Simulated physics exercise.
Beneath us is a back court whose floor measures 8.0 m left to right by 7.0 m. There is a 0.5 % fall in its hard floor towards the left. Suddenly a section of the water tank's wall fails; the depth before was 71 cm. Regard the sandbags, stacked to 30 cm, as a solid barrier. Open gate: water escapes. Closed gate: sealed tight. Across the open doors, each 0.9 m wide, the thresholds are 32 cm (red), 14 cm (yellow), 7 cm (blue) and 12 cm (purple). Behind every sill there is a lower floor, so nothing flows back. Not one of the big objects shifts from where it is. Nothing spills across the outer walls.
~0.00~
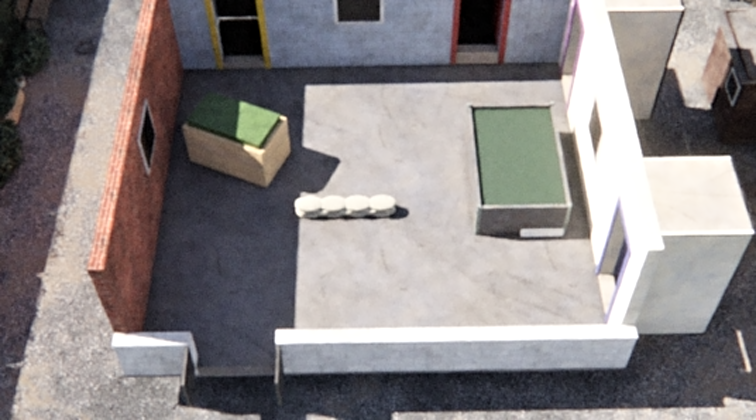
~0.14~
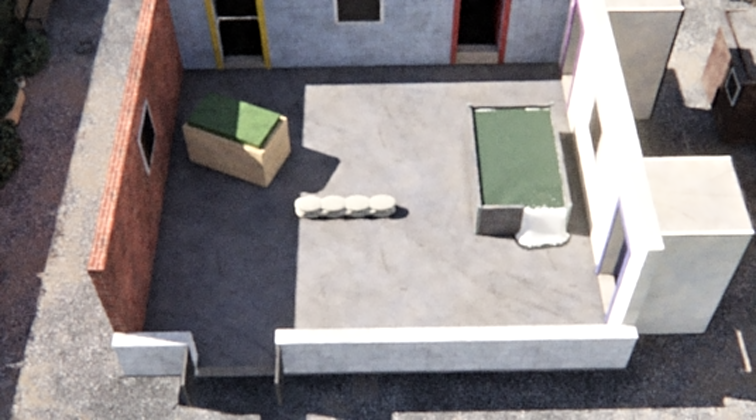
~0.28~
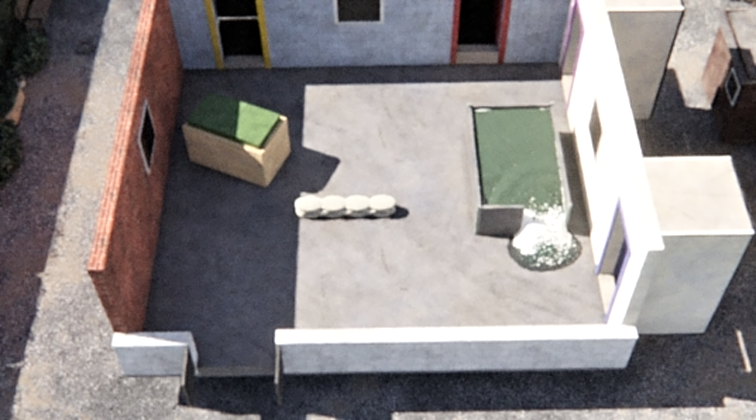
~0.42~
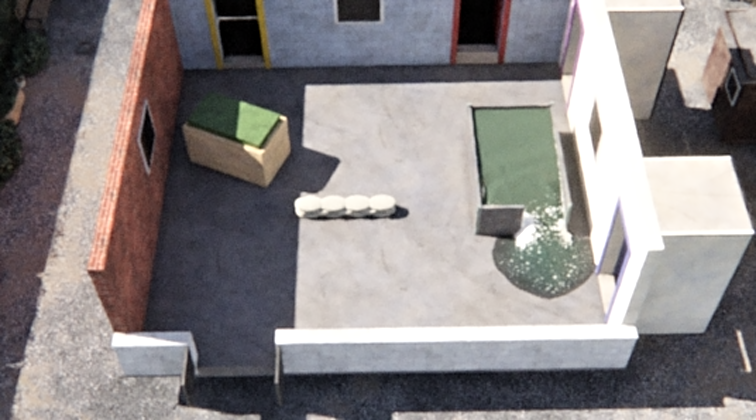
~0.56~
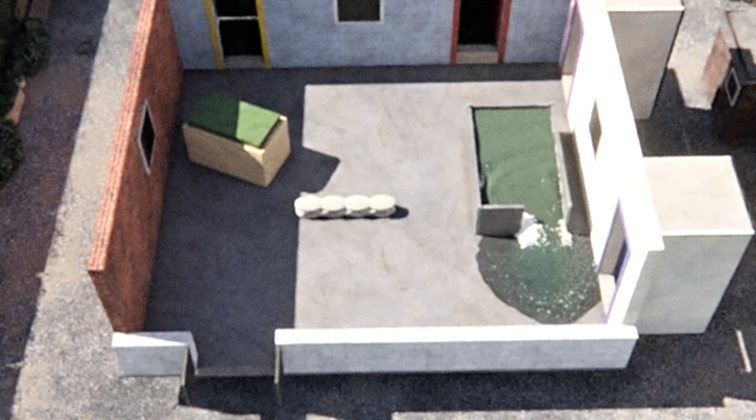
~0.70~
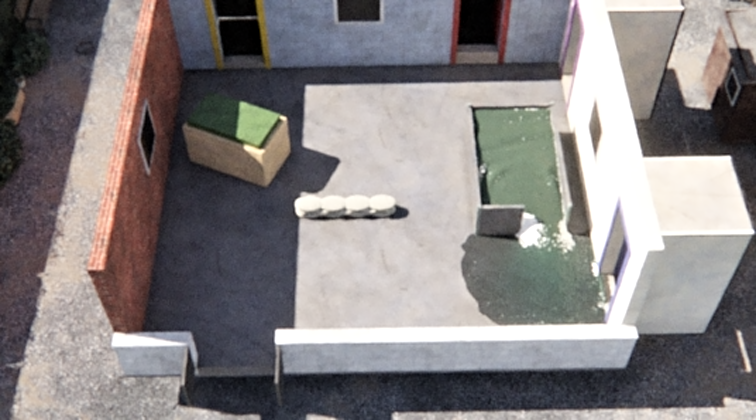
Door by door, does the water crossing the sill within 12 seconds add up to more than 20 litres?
Door by door: The red door: No; the yellow door: No; the blue door: Yes; the purple door: No.
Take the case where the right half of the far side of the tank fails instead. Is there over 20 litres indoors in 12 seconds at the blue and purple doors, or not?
So blue ends up short of it and purple ends up past the limit.
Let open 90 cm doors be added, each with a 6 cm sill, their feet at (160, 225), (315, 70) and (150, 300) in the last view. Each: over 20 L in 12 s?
In turn: Beyond it, short of it, beyond it.
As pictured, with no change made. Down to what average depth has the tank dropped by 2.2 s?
The mean depth is some 44 cm.
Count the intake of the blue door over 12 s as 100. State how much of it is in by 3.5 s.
I'd put it at about 40 per cent by that point.
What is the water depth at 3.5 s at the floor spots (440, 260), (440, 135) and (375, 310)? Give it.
Approximately 2, 0 and 7 centimetres, going through them in turn.
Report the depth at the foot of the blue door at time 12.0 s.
About 8.0 cm deep.
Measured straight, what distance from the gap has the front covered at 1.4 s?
Some 3.2 metres from the gap.
After 1.4 s water covers 10 % of the floor and is deepest (48 cm) near (608, 347); red door not reached, yellow door not reached, blue door 17 cm at the sill, 19 L in, purple door not reached.
After 2.2 s water covers 15 % of the floor and is deepest (41 cm) near (606, 337); red door not reached, yellow door not reached, blue door 19 cm at the sill, 61 L in, purple door not reached.
After 3.5 s water covers 30 % of the floor and is deepest (26 cm) near (608, 347); red door not reached, yellow door not reached, blue door 20 cm at the sill, 150 L in, purple door not reached.
After 7.0 s water covers 55 % of the floor and is deepest (15 cm) near (578, 293); red door not reached, yellow door not reached, blue door 13 cm at the sill, 309 L in, purple door 1 cm at the sill, 0 L in.
After 12.0 s water covers 75 % of the floor and is deepest (10 cm) near (140, 355); red door not reached, yellow door 6 cm at the sill, 0 L in, blue door 8 cm at the sill, 354 L in, purple door 1 cm at the sill, 0 L in.
